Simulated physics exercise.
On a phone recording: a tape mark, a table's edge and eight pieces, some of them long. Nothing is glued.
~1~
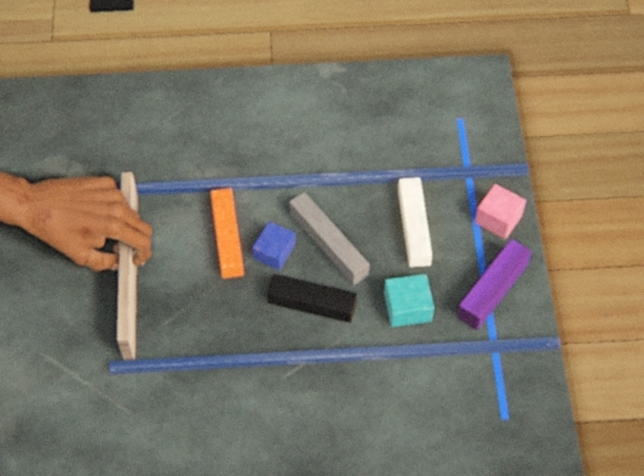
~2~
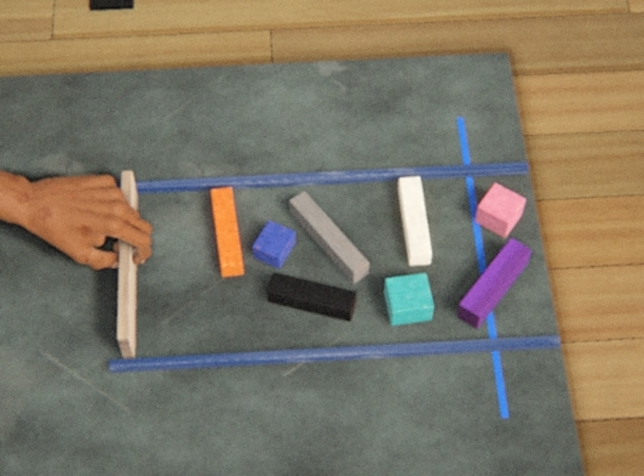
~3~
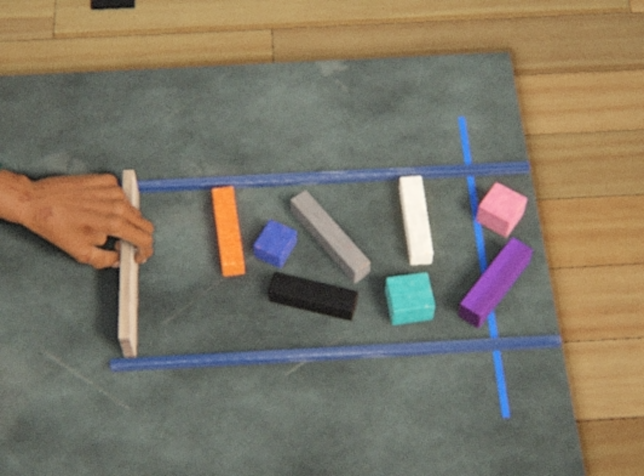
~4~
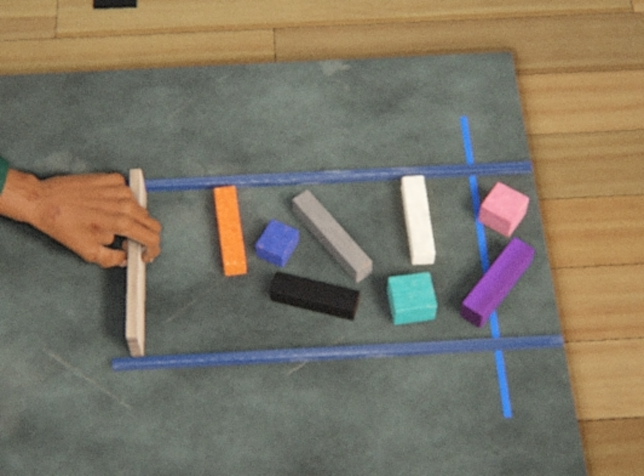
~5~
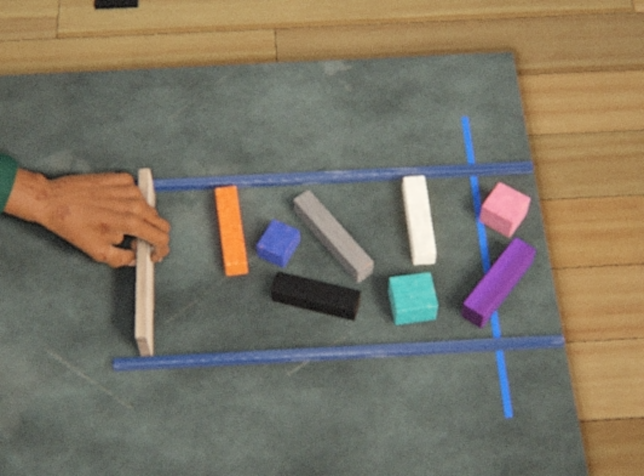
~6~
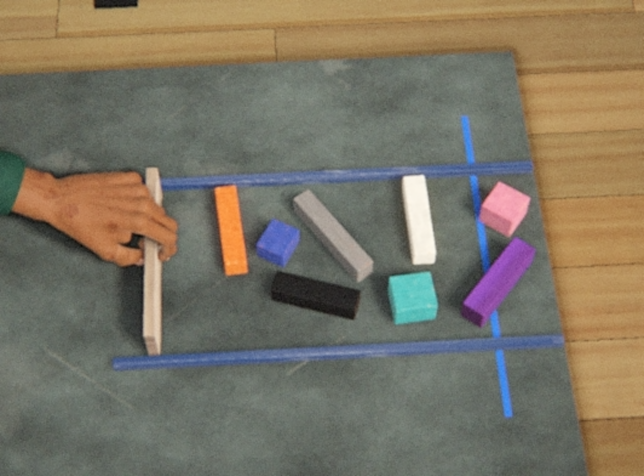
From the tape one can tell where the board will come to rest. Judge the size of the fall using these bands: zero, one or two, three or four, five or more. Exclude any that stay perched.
In this one, three or four spill over.
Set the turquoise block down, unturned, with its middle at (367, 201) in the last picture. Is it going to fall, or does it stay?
Placed there, it goes off the edge.
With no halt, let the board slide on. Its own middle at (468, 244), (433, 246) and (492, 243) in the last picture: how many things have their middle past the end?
4, 2 and 5.
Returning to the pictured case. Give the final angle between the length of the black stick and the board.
I'd say it's about 55° out of line.
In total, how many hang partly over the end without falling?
The overhang total is 2.
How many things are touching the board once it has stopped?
Well, it touches 2.
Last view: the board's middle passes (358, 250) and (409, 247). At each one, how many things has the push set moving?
Moved so far: 7, later 8.
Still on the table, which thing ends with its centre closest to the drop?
Grey bar.
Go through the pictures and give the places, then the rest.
Pink block (500, 212); purple stick (494, 284); white bar (415, 222); board (128, 265); tape (481, 258), in the first picture.
Purple stick (494, 283); grey bar (329, 237), in the second picture.
White bar (416, 220); black stick (313, 296), in the third picture.
Pink block (503, 210); board (137, 261), in the fourth picture.
Purple stick (498, 283); orange bar (231, 230), in the fifth picture.
Pink block (504, 209); purple stick (498, 282); white bar (418, 219); board (153, 260); tape (485, 256), in the sixth picture.
A little later, none off yet; pink block at rest near (504, 209); purple stick at rest near (498, 282); white bar at rest near (418, 219).
Next, none off yet; pink block at rest near (504, 209); purple stick shifted a little near (532, 287); white bar shifted a little near (462, 217).
When it is over, the number that fall off is three or four; down, turquoise block, white bar, purple stick and pink block.
